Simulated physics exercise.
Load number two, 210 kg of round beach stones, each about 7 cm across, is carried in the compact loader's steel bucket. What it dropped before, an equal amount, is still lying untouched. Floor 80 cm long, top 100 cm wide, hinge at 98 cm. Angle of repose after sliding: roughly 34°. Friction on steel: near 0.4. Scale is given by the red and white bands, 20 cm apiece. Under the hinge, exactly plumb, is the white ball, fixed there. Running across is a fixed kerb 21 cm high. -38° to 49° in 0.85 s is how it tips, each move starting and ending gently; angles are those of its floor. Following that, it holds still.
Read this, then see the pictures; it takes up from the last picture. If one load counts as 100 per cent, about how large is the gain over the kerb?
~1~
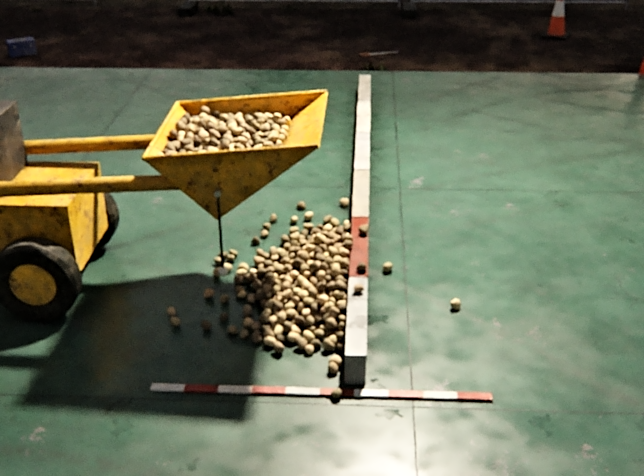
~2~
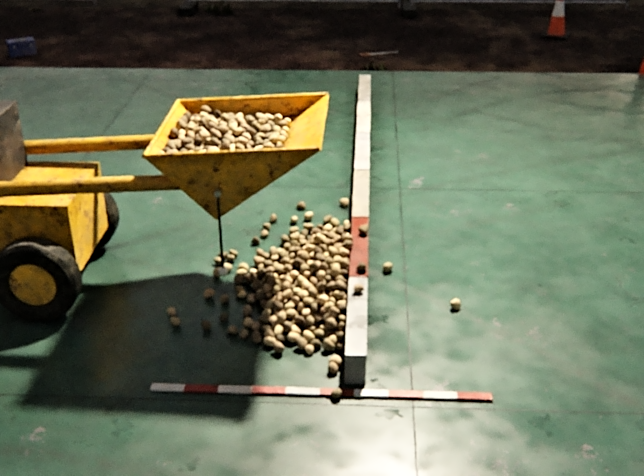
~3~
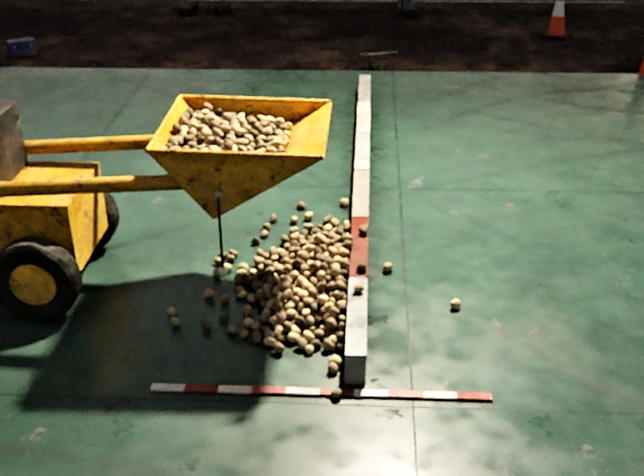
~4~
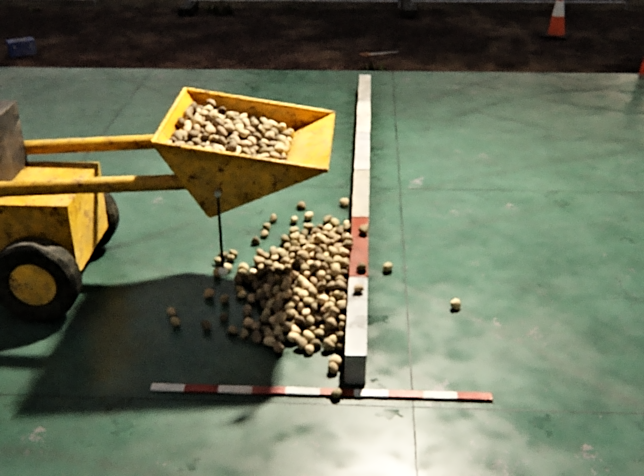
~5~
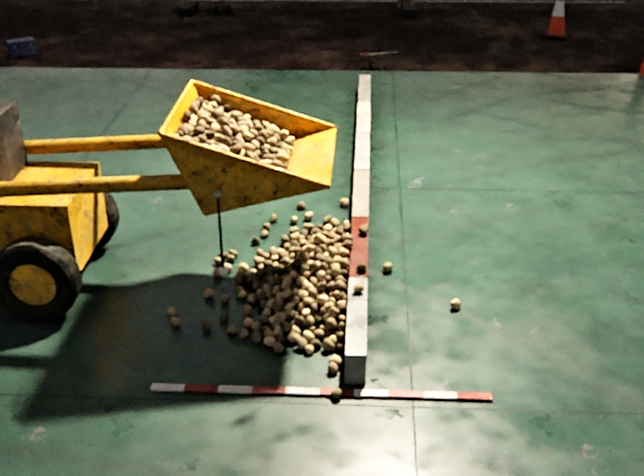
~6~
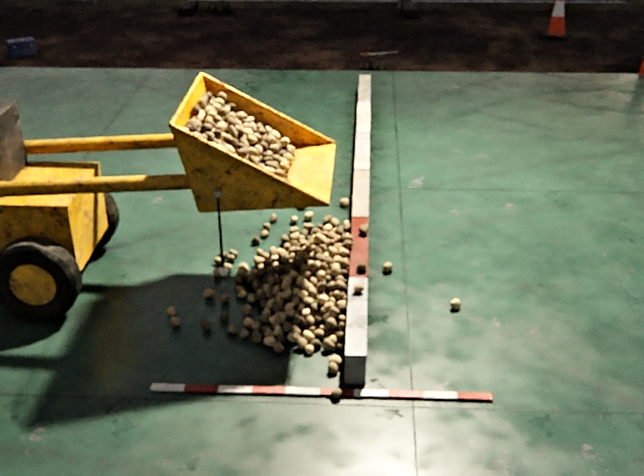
Around 11 per cent.
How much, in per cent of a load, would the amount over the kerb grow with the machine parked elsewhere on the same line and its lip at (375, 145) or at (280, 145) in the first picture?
Case one about 65 %, case two about 0 %.
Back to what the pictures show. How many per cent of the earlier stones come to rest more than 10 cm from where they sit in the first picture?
I'd say roughly 15 per cent of them.
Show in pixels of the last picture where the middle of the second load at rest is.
Around (312, 268) in the last picture.
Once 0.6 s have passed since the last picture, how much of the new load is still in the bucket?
Reading: Near 50 % of the load.
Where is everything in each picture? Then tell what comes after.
Lip at (318, 146), floor tilted -38°, highest stones at (227, 127). The earlier load is highest near (349, 255), 24 cm above ground level, 100 % on this side of the kerb, in the first frame.
The bucket is at -36°, its lip at (320, 149); the top of the load is at (210, 126), in the second frame.
The bucket is at -31°, its lip at (324, 157); the top of the load is at (198, 122), in the third frame.
Lip at (327, 171), floor tilted -24°, highest stones at (198, 116), in the fourth frame.
The bucket is at -15°, its lip at (330, 187); the top of the load is at (201, 112), in the fifth frame.
Lip at (329, 205), floor tilted -4°, highest stones at (207, 107), in the sixth frame.
Then, 0.3 s after the last picture the floor is at 36°; in per cent of one load, 100 in the bucket, 100 on this side of the kerb; the foremost stones are at (371, 268).
Then, 0.6 s after the last picture the floor is at 49°; in per cent of one load, 48 in the bucket, 152 on this side of the kerb; the foremost stones are at (371, 260).
Then, 0.9 s after the last picture the floor is at 49°; in per cent of one load, 1 in the bucket, 191 on this side of the kerb, 8 over the kerb; the foremost stones are at (429, 289).
Then, 3.4 s after the last picture the floor is at 49°; in per cent of one load, 0 in the bucket, 189 on this side of the kerb, 11 over the kerb; the foremost stones are at (519, 300). Net gain over the kerb, 11.
